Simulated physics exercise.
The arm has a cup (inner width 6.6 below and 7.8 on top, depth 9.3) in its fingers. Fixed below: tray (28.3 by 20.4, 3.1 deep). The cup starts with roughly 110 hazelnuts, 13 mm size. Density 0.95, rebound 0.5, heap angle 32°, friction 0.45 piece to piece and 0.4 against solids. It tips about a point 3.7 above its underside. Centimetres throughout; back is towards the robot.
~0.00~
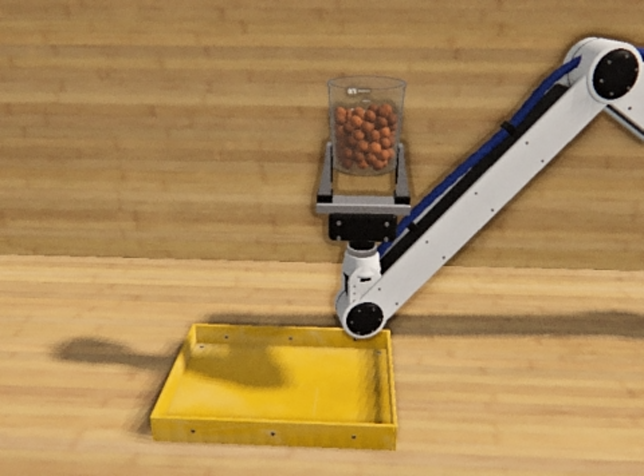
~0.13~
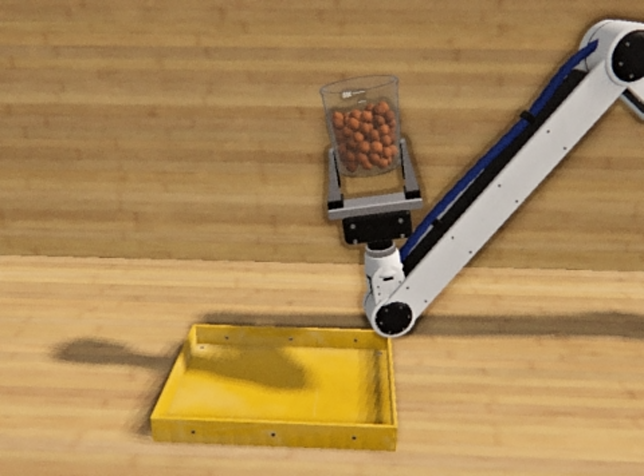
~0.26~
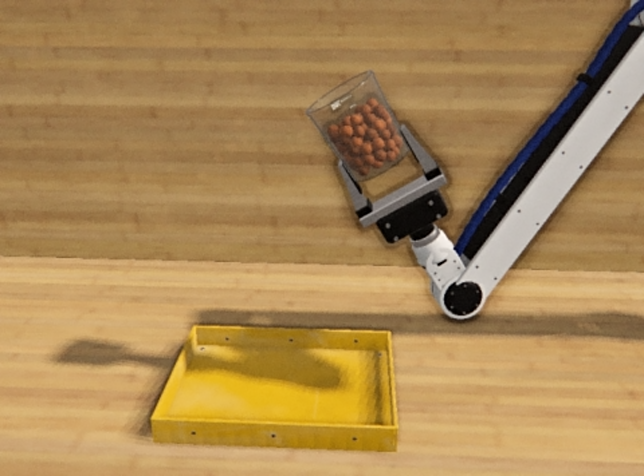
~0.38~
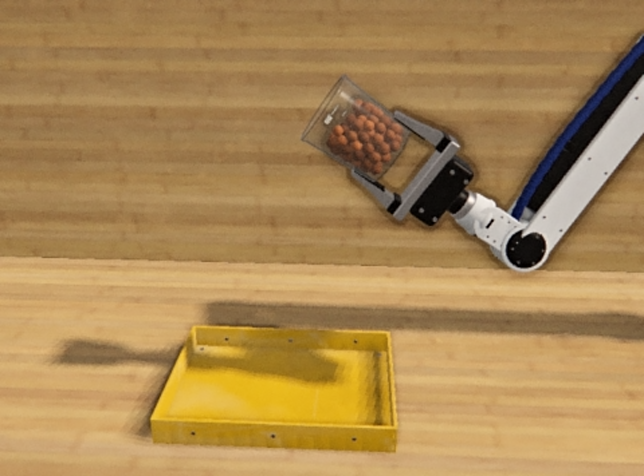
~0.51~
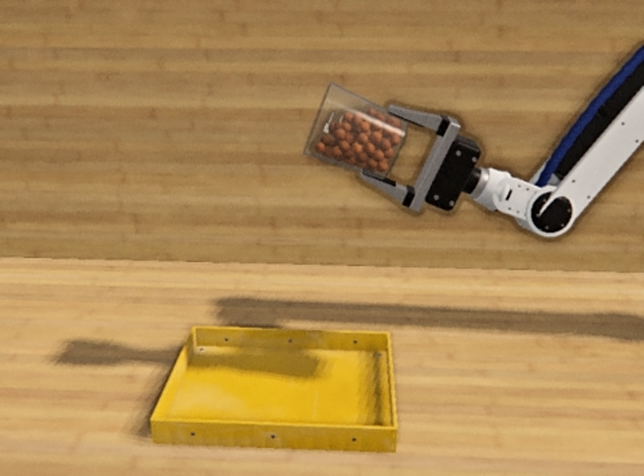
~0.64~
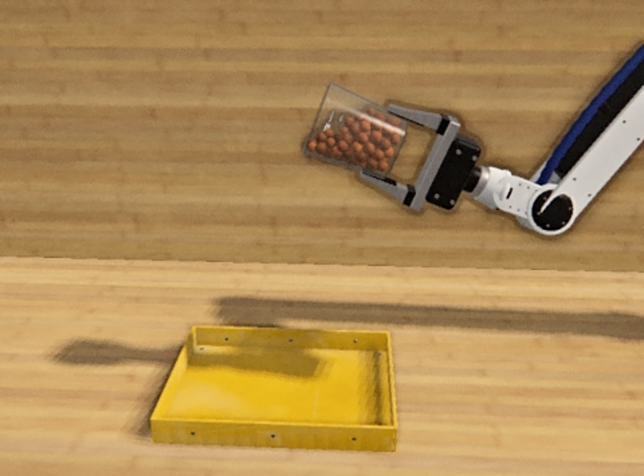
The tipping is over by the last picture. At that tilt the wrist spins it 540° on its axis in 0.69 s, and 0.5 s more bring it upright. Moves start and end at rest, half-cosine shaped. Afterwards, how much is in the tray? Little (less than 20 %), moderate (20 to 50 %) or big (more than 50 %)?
Share in the tray: Little (less than 20 %).
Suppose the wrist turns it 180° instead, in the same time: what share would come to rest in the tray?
In that case some 5 per cent.
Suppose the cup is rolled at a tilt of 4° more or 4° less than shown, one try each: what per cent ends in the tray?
Some 5 and 5 per cent.
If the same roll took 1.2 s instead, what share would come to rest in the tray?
In that case some 10 per cent.
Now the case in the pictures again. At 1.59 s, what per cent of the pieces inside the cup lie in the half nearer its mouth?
Roughly 30 per cent.
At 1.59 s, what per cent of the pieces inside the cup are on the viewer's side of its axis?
Roughly 50 per cent.
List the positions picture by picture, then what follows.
Cup middle at (365, 127), upright; upper third of the load around (369, 121), from x 340 to 390, top at y 110; 108 in the cup, in the first frame.
Cup middle at (364, 128), tipped 9°; upper third of the load around (367, 120), from x 335 to 390, top at y 110, in the second frame.
Cup middle at (361, 130), tipped 32°; upper third of the load around (369, 121), from x 335 to 395, top at y 105, in the third frame.
Cup middle at (358, 132), tipped 56°; upper third of the load around (367, 124), from x 330 to 400, top at y 105, in the fourth frame.
Cup middle at (357, 134), tipped 69°; upper third of the load around (370, 127), from x 320 to 395, top at y 115, in the fifth frame.
Cup middle at (357, 134), tipped 69°; upper third of the load around (373, 127), from x 310 to 395, top at y 115; 108 in the cup, in the sixth frame.
After 1.12 s, tipped 69°, highest piece 39 above the table; 104 in the cup, 4 in flight or on a rim.
After 1.59 s, tipped 32°, highest piece 38 above the table; 101 in the cup, 4 in the tray, 1 on the table or floor, 2 in flight or on a rim.
After 2.03 s, upright, highest piece 40 above the table; 101 in the cup, 5 in the tray, 2 on the table or floor.
After 2.73 s, upright, highest piece 40 above the table; 101 in the cup, 5 in the tray, 2 on the table or floor.
At rest, 101 in the cup, 5 in the tray, 2 on the table or floor. That is 5 % in the tray.
